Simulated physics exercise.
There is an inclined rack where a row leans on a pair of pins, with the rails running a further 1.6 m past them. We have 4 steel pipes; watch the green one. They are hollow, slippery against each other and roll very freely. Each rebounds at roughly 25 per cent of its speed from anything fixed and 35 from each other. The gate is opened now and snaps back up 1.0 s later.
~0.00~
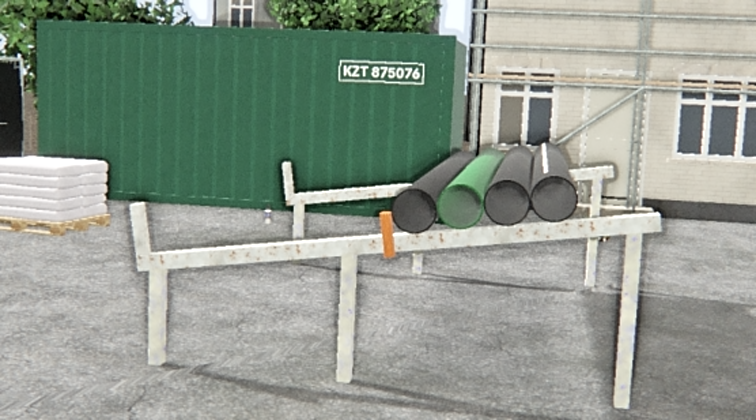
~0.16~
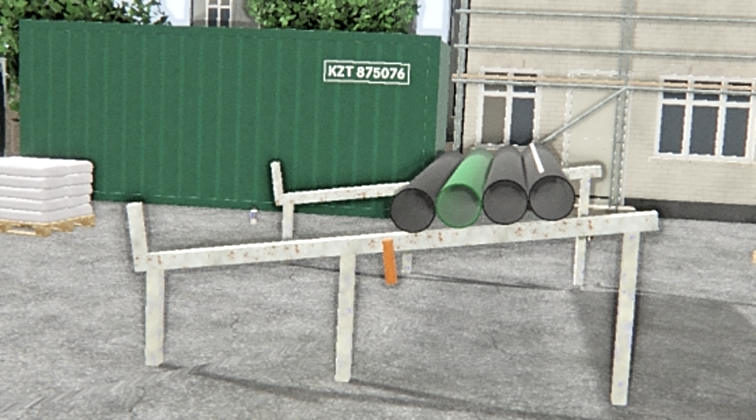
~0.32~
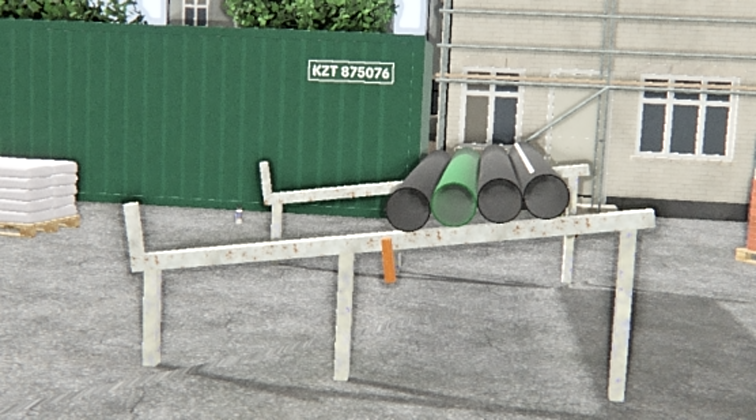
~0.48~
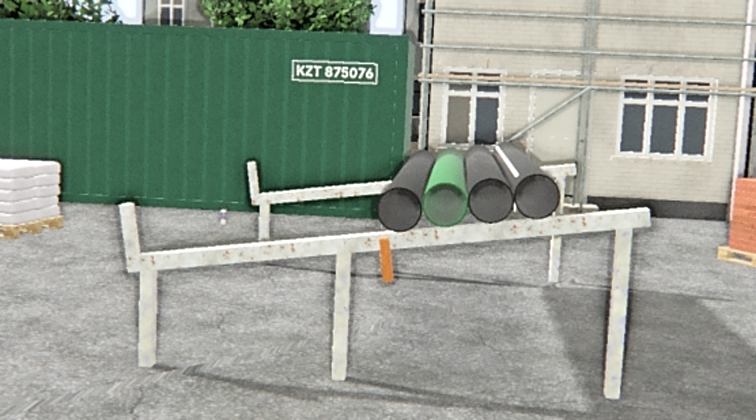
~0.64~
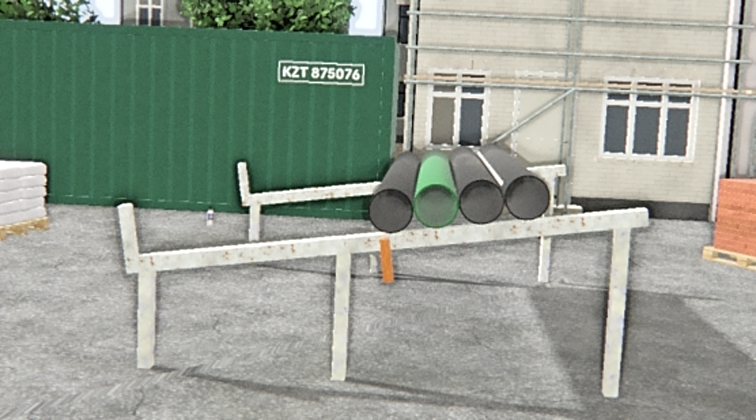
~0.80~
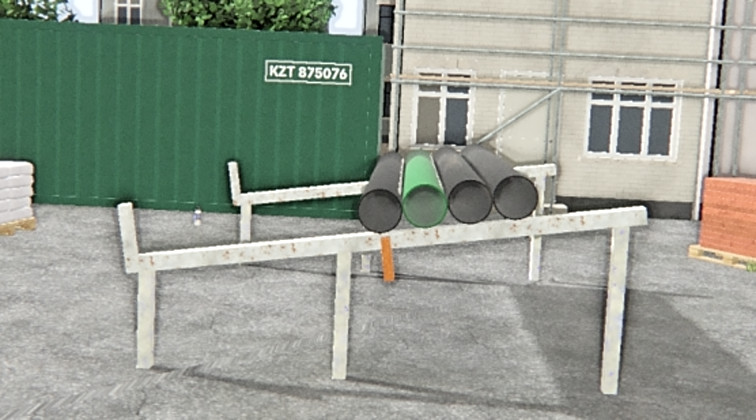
A big green container stood behind a sloping rack holding four hollow pipes, one of them green; an orange pin dropped down, and the row started rolling slowly left along the rails.
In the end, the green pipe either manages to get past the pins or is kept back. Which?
It manages it.
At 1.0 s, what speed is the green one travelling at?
About 0.6 m/s.
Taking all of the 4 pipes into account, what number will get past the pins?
Altogether that makes 2.
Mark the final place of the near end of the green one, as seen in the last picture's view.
My best guess is somewhere around (198, 228).
After 1.0 s, green is on the rails, 15 cm above the pins, rolling left; 1 through so far.
After 1.1 s, green is on the rails, 10 cm above the pins, rolling left; 1 through so far.
After 1.2 s, green is in the air, 5 cm above the pins, rolling left; 1 through so far.
After 1.4 s, green is in the air, 5 cm below the pins, rolling left; 2 through so far.
At rest (2.5 s), green is on the rails, 115 cm below the pins; 2 through so far.
